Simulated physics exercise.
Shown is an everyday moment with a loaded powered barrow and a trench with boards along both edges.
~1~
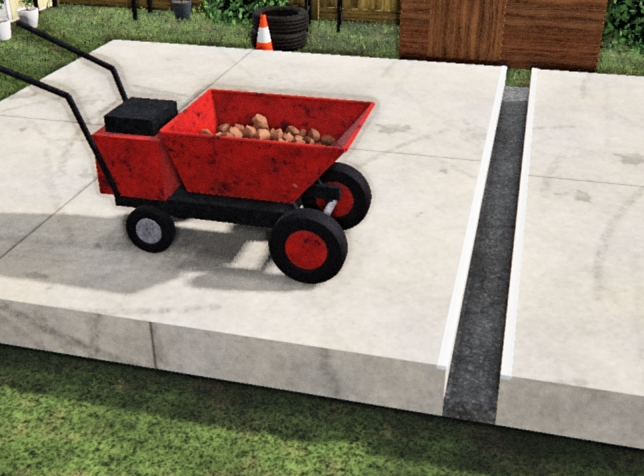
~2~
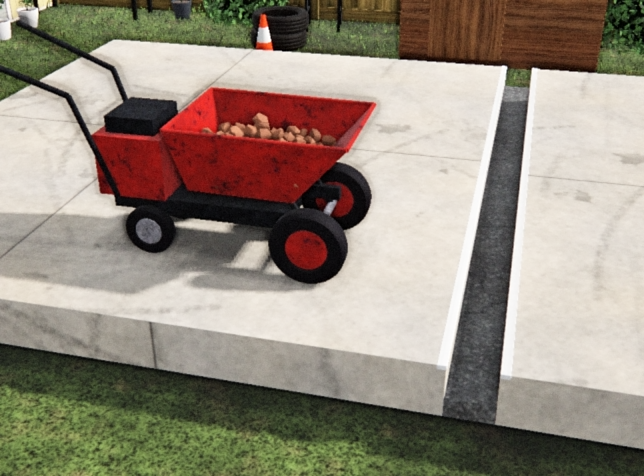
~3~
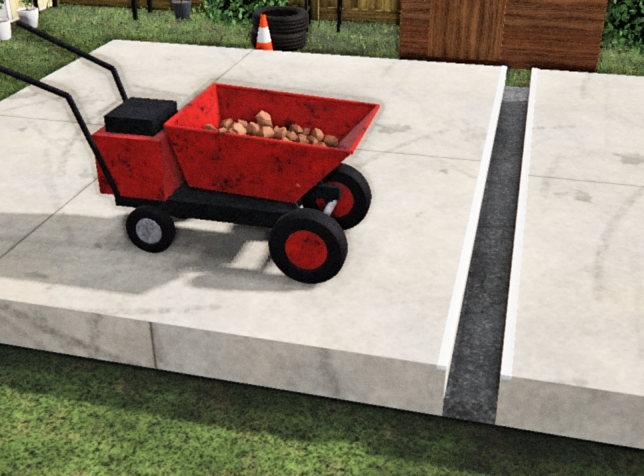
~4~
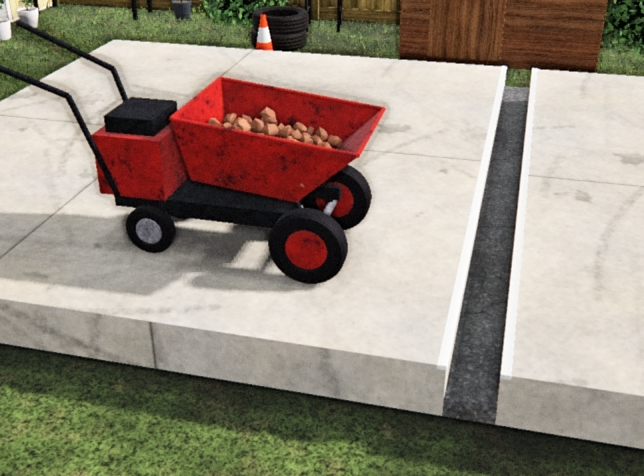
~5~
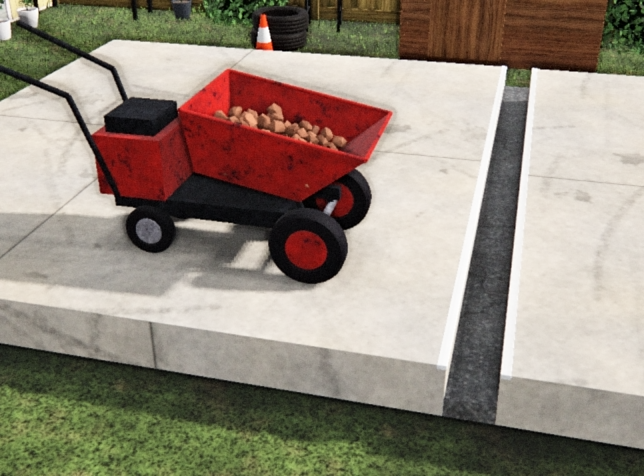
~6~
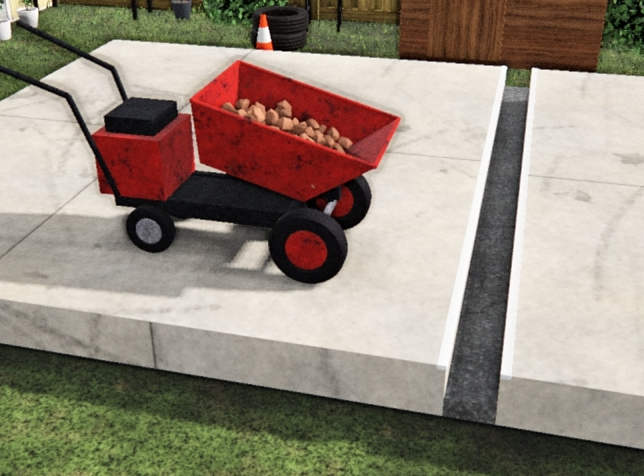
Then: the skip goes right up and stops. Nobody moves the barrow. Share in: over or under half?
The trench takes in the main portion of the load.
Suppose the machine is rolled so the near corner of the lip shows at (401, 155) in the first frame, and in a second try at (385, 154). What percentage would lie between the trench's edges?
First spot: About 60 percent; second spot: About 80 percent.
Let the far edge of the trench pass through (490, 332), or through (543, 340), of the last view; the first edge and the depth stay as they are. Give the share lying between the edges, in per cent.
Around 50 percent first, around 70 percent second.
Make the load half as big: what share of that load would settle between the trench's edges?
Something near 50 percent of it.
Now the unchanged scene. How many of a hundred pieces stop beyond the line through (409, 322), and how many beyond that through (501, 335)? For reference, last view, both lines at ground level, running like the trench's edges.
In order: Near 90 %, then 0 %.
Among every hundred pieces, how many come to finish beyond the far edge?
About 0 per cent.
Soon, skip tipped steeply; all in the skip.
A while on, skip tipped steeply; nearly all in the skip; a small part short of the trench; a stray few in or heaped over the trench; a stray few falling.
Towards the end, skip tipped right over; a small part in the skip; about a quarter short of the trench; about two thirds in or heaped over the trench.
Finally, skip tipped right over; a small part in the skip; about a quarter short of the trench; about two thirds in or heaped over the trench; none beyond it.
